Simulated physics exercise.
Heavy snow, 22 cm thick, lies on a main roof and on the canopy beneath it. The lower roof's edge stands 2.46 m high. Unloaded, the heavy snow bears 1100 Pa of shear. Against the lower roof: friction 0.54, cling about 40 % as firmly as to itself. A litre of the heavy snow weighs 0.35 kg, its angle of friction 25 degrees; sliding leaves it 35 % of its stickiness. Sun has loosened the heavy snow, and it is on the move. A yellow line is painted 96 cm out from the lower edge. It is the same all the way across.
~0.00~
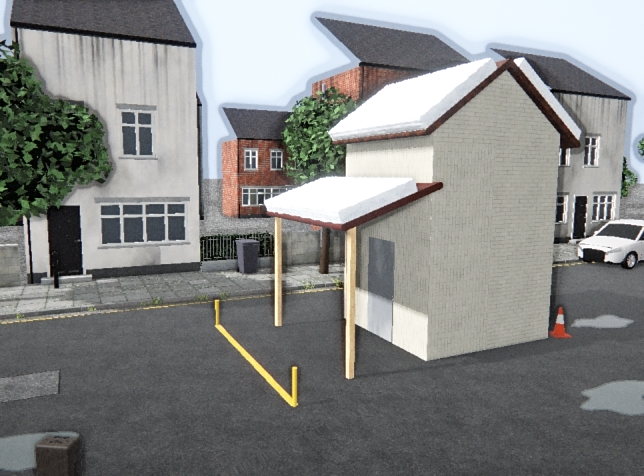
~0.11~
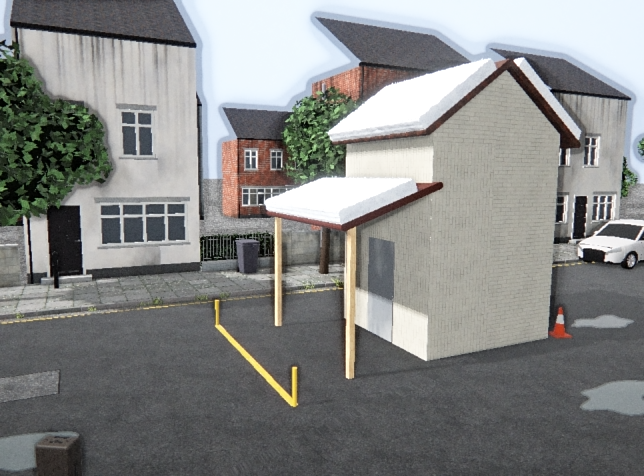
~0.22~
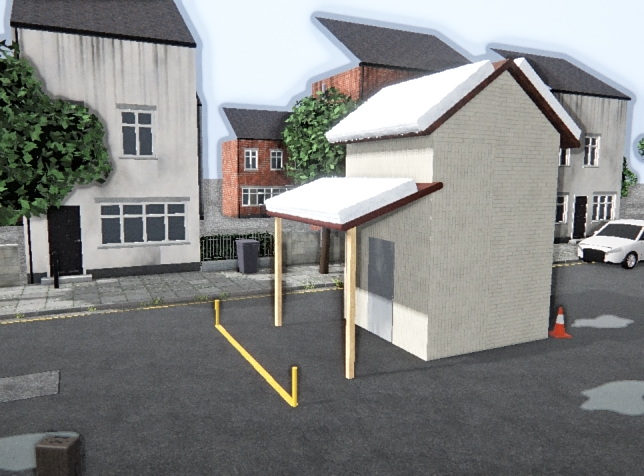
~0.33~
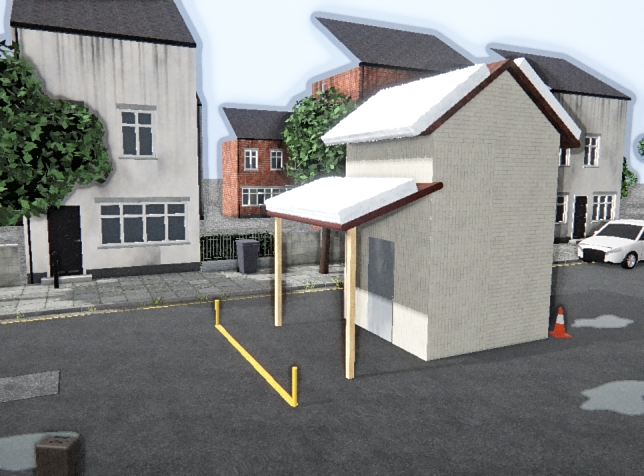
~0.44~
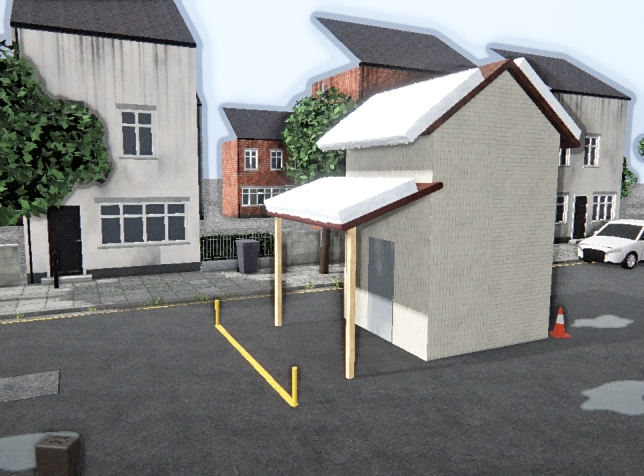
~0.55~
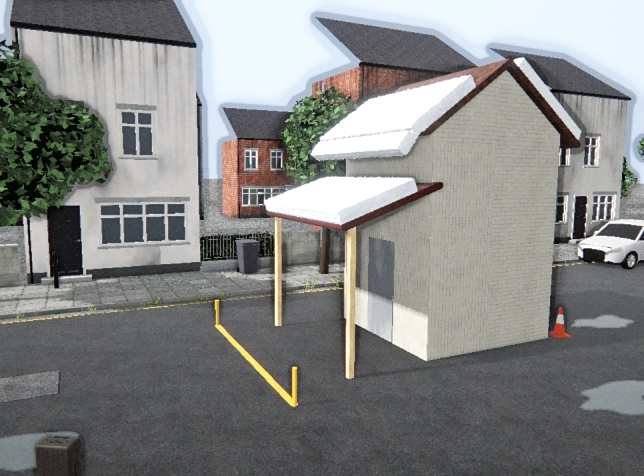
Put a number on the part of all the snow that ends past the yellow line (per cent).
It comes to some 23 %.
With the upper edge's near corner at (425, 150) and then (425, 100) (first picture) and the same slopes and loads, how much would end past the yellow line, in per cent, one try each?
In that order: 5 %, 45 %.
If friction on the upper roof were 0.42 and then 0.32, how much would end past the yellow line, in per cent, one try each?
In turn about 0 %, 10 %.
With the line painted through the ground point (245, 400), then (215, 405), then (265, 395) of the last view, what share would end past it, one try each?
In turn about 10 %, 2 %, 16 %.
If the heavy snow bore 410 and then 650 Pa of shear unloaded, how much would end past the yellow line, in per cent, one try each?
In turn about 50 %, 40 %.
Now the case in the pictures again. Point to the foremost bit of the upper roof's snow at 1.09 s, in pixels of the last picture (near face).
Around (341, 197).
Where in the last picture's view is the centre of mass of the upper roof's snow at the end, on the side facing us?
At about (304, 322).
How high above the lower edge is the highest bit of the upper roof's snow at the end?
Some 0.8 m.
After 1.09 s, none is below the lower edge and 0 % is past the line.
After 1.72 s, 31 % is below the lower edge and 6 % is past the line.
After 2.36 s, 45 % is below the lower edge and 23 % is past the line.
After 3.00 s, 45 % is below the lower edge and 23 % is past the line.
After 3.10 s, at the end, 45 % is below the lower edge and 23 % is past the line.
